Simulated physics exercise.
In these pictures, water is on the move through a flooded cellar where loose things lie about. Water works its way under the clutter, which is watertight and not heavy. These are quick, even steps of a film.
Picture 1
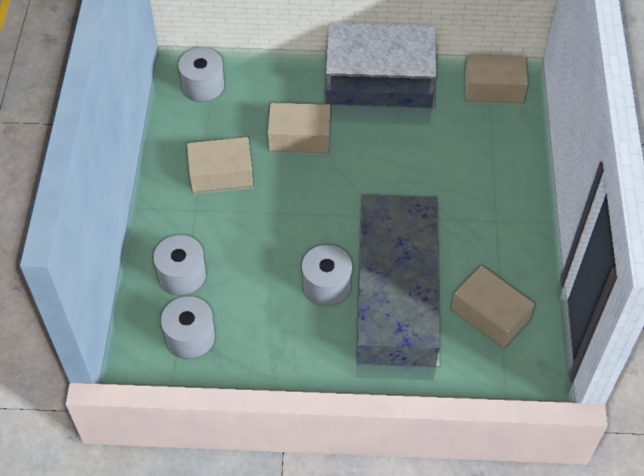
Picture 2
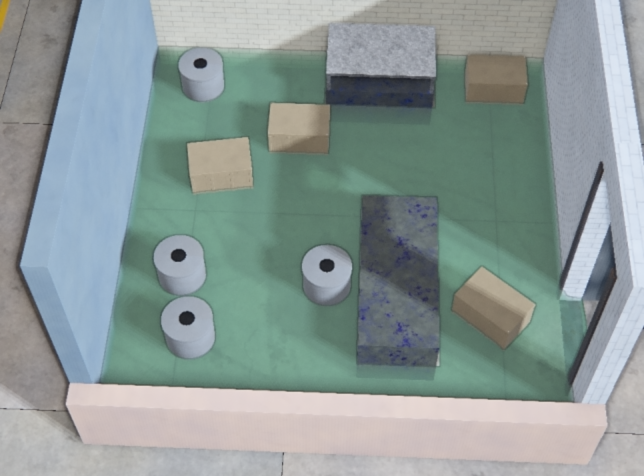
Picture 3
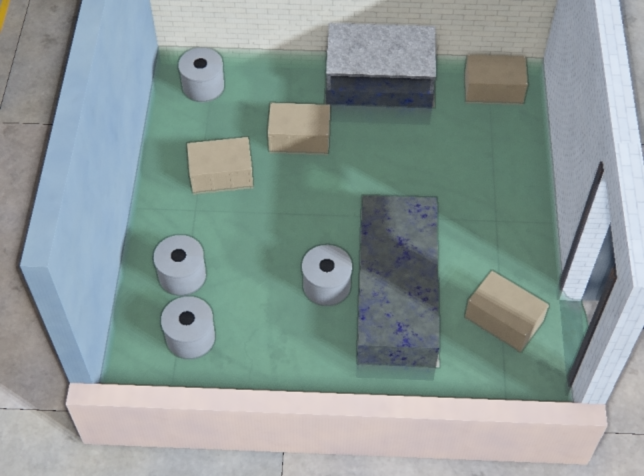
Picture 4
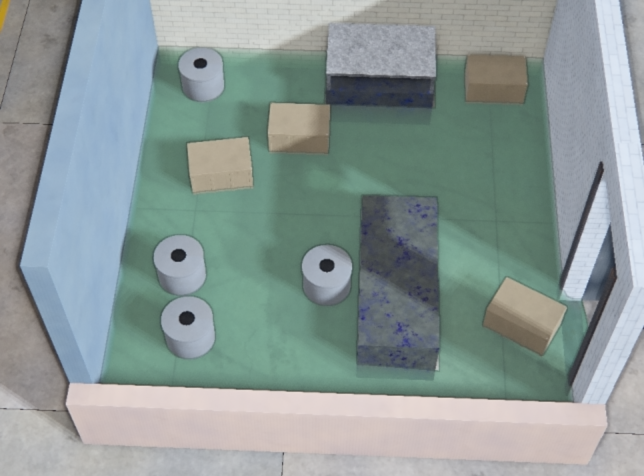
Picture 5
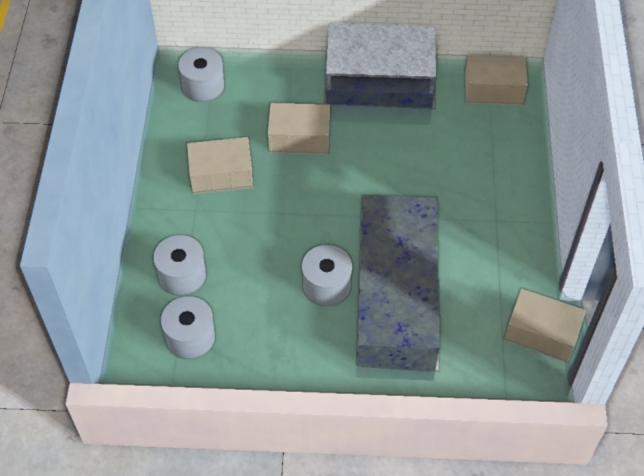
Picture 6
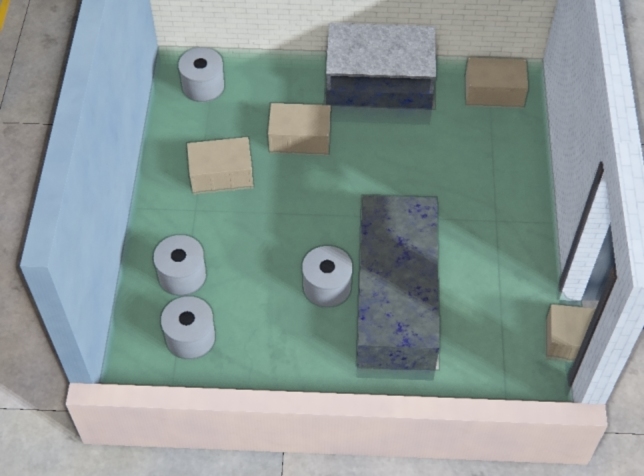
A long dark speckled block stands right of centre on the green, flooded floor of a walled room, seen from high above by a still camera. Near the back wall sits a grey-topped block, with tan crates around the room and four grey cylinders mostly at left. A dark door panel at right slides open, then the lower right crate drifts rightward, turning, partly into the doorway.
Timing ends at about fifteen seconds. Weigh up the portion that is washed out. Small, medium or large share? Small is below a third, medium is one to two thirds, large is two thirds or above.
A small share.
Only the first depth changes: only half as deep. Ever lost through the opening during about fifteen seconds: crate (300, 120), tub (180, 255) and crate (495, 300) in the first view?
In turn: Remains, remains, swept away.
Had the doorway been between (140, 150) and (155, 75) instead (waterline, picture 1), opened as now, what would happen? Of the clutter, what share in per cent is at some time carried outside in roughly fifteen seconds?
About 50 percent.
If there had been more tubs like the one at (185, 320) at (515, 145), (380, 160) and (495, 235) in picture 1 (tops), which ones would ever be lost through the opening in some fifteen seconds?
In order: Leaves the room, leaves the room, leaves the room.
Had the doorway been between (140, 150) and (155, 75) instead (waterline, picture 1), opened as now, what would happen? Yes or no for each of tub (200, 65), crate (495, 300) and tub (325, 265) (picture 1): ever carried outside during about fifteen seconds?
Turn by turn - departs, stays put, stays put.
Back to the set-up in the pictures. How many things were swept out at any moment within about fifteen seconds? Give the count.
That adds up to 1.
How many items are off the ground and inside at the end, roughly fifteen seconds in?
Number: 7.
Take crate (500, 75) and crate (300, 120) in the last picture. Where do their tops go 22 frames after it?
Expect the tops close to (513, 104) and (482, 169).
A moment on, 1 of 8 are out; 7 afloat.
Next, 1 of 8 are out; 7 afloat.
Later, 1 of 8 are out; 7 afloat.
In the end, 1 of 8 are out; 7 afloat.
